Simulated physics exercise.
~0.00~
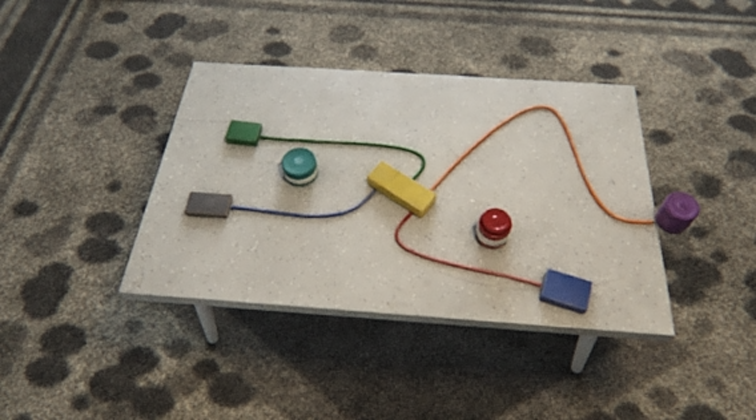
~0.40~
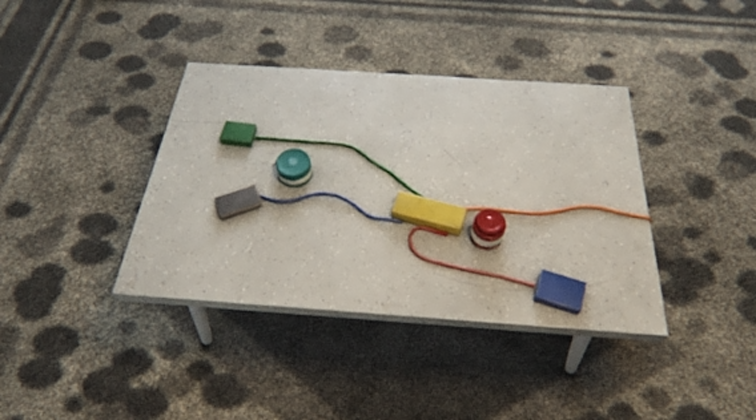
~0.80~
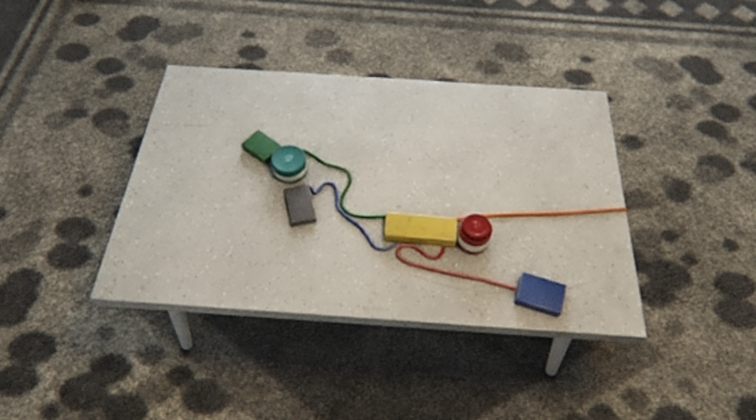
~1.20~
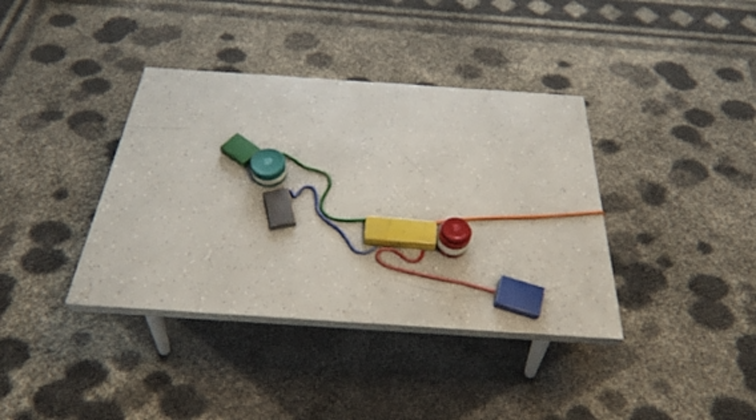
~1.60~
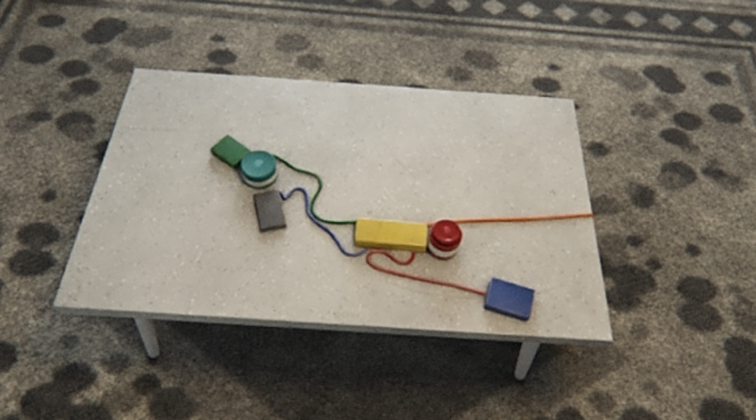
Purple cylinder dropping off a white table's right side, its orange cable dragging the yellow block against the red-topped jar, grey box shifting.
